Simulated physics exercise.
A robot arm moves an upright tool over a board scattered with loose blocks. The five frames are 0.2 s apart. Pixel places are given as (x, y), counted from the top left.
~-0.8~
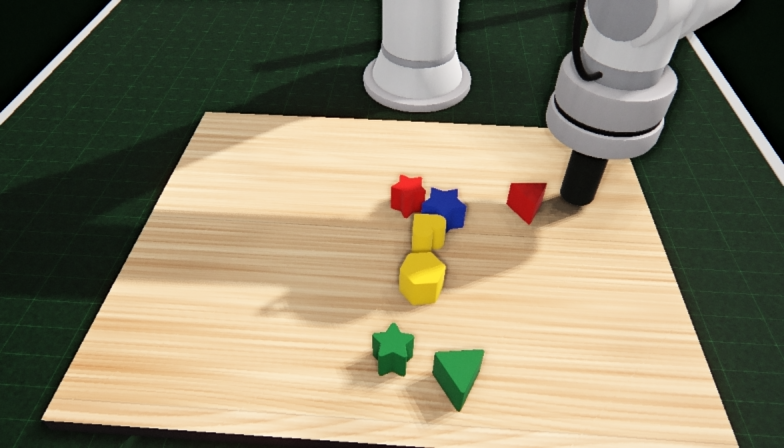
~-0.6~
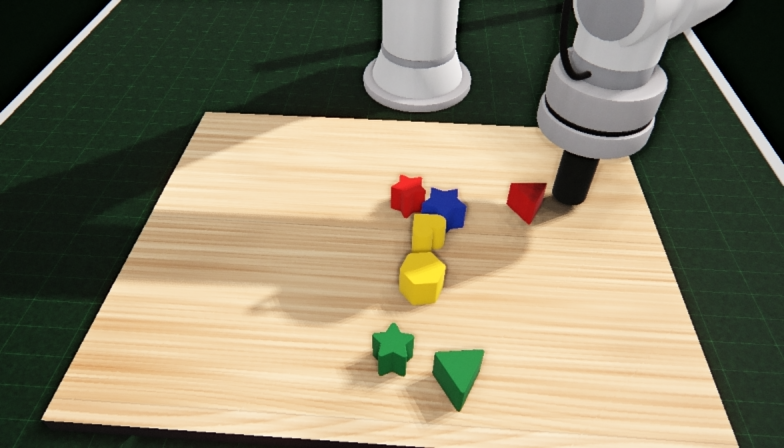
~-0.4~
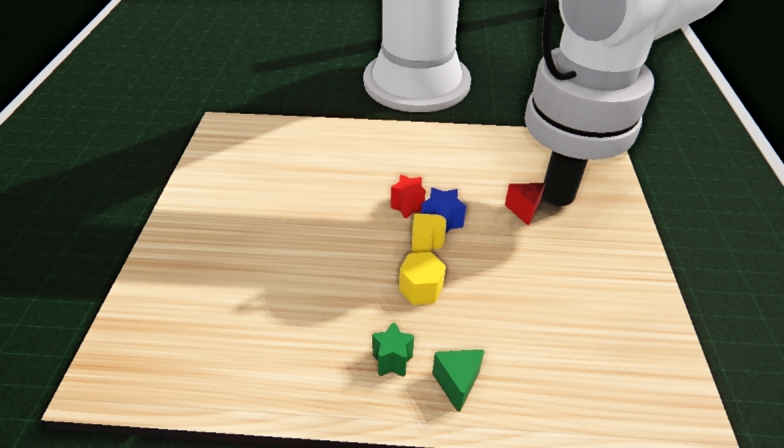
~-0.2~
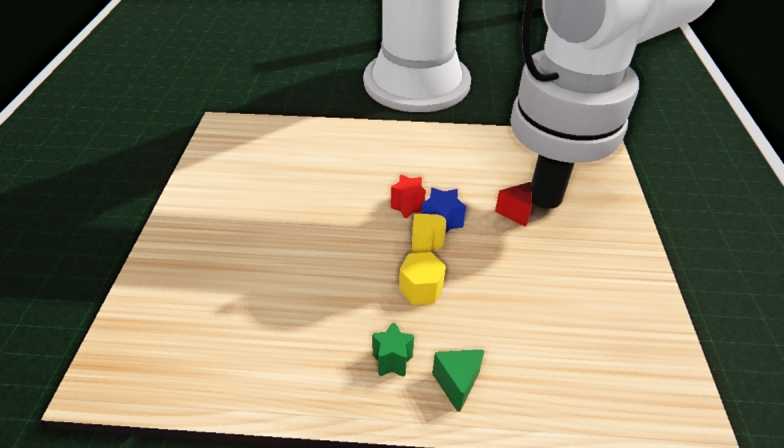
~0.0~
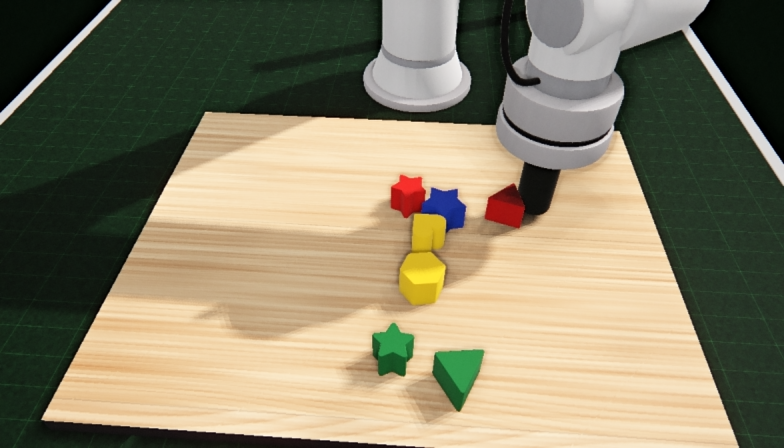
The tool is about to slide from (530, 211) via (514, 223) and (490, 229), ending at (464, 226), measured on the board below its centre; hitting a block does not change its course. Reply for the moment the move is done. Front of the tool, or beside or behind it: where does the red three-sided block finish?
By the time the path ends, the red three-sided block is still sitting right in front of the tool.
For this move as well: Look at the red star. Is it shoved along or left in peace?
My prediction: It moves.
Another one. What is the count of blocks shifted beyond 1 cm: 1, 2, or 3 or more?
This push will displace three or more blocks.
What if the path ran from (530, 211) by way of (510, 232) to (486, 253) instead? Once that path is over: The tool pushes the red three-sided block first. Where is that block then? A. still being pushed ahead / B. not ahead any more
Option B.
The first path, step by step. Halfway along, tool at (504, 221); yellow heart block at (423, 225); blue star at (437, 199); red three-sided block at (476, 205), turned 25° clockwise.
At the end, tool at (465, 219); red star at (394, 181), turned 20° clockwise; yellow heart block at (413, 230), turned 35° anticlockwise; blue star at (405, 201), turned 50° clockwise; red three-sided block at (438, 208).
